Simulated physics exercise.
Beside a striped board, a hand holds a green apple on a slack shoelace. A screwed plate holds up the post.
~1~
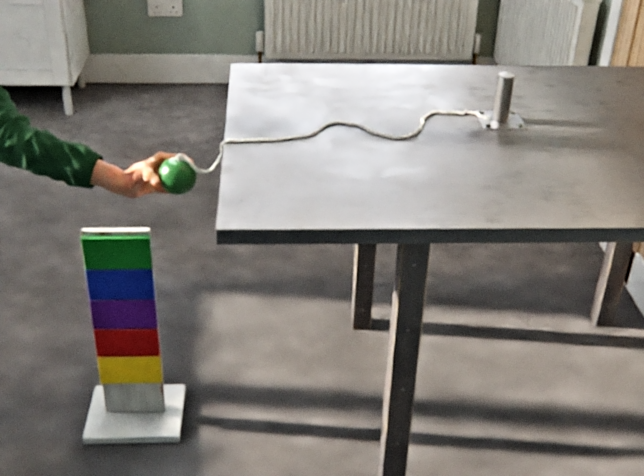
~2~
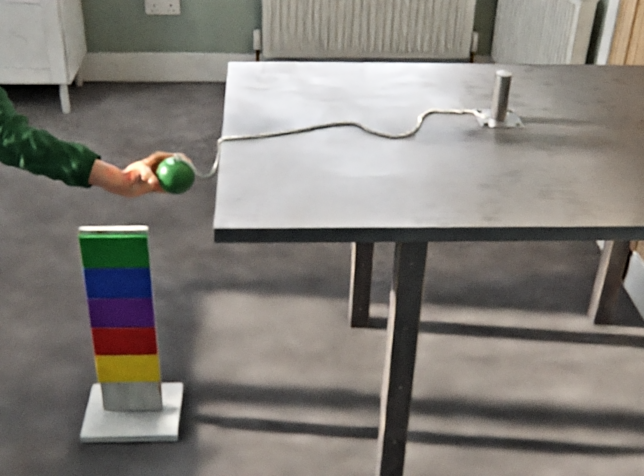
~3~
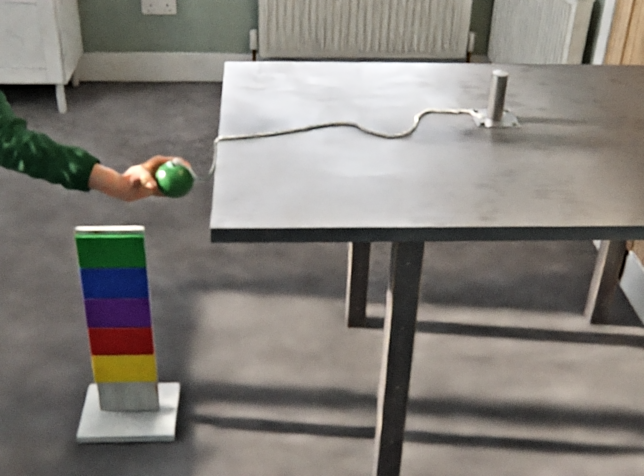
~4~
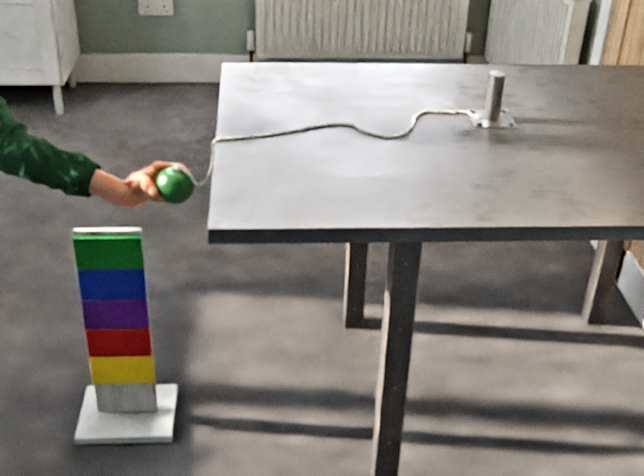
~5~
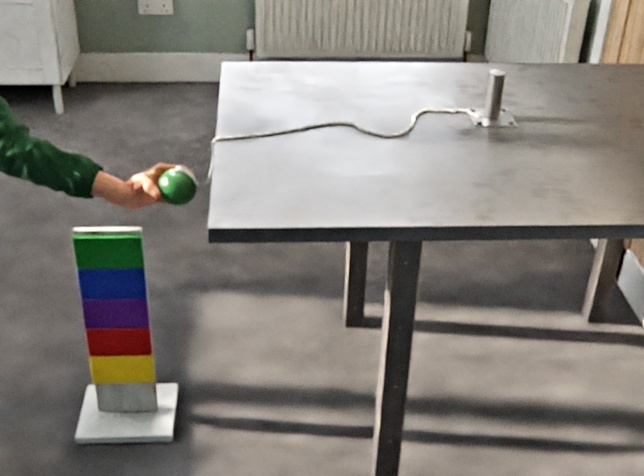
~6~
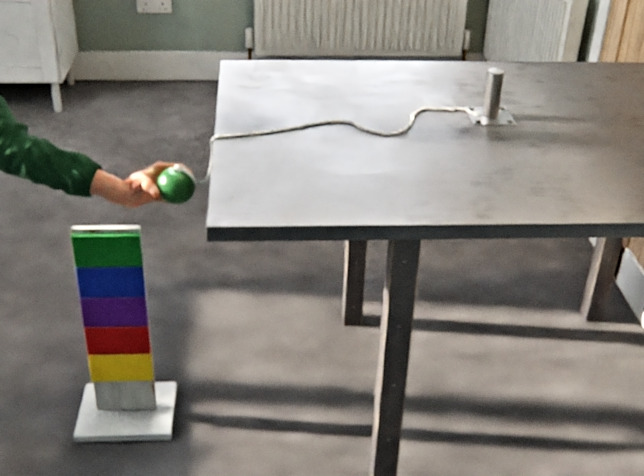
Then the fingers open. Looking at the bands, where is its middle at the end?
Its middle is at the blue band.
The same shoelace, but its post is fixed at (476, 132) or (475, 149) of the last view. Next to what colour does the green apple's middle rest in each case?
Answer, in order: Purple, purple.
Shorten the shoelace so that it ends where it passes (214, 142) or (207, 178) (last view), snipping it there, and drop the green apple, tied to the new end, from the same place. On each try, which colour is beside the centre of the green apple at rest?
In order, the results are no band and green.
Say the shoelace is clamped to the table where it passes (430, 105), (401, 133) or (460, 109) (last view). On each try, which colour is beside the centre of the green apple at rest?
Blue, then green, then blue.
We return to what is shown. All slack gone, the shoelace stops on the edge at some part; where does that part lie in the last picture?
Roughly (281, 130).
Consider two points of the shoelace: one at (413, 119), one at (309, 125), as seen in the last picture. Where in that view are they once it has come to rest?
You'll find the first mark at (386, 119) and the second mark at (246, 125).
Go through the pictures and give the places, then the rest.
The first frame shows green apple (178, 176); green (117, 255); blue (120, 285); purple (124, 315); red (127, 344); yellow (130, 371).
The second frame shows green apple (176, 176); shoelace through (461, 113) (418, 126) (363, 126) (295, 131) (222, 143).
The third frame shows green apple (175, 180).
The fourth frame shows green apple (175, 185); shoelace through (455, 113) (412, 126) (357, 127) (288, 132) (215, 144).
The fifth frame shows green apple (177, 187).
The sixth frame shows green apple (176, 186); shoelace through (454, 110) (411, 123) (355, 124) (287, 129) (214, 142).
Soon after, apple near (196, 270); level with blue.
After that, apple near (250, 266); level with blue.
And then, apple near (216, 275); level with blue.
In the end, apple near (213, 272); level with blue. Its centre hangs level with the blue band.
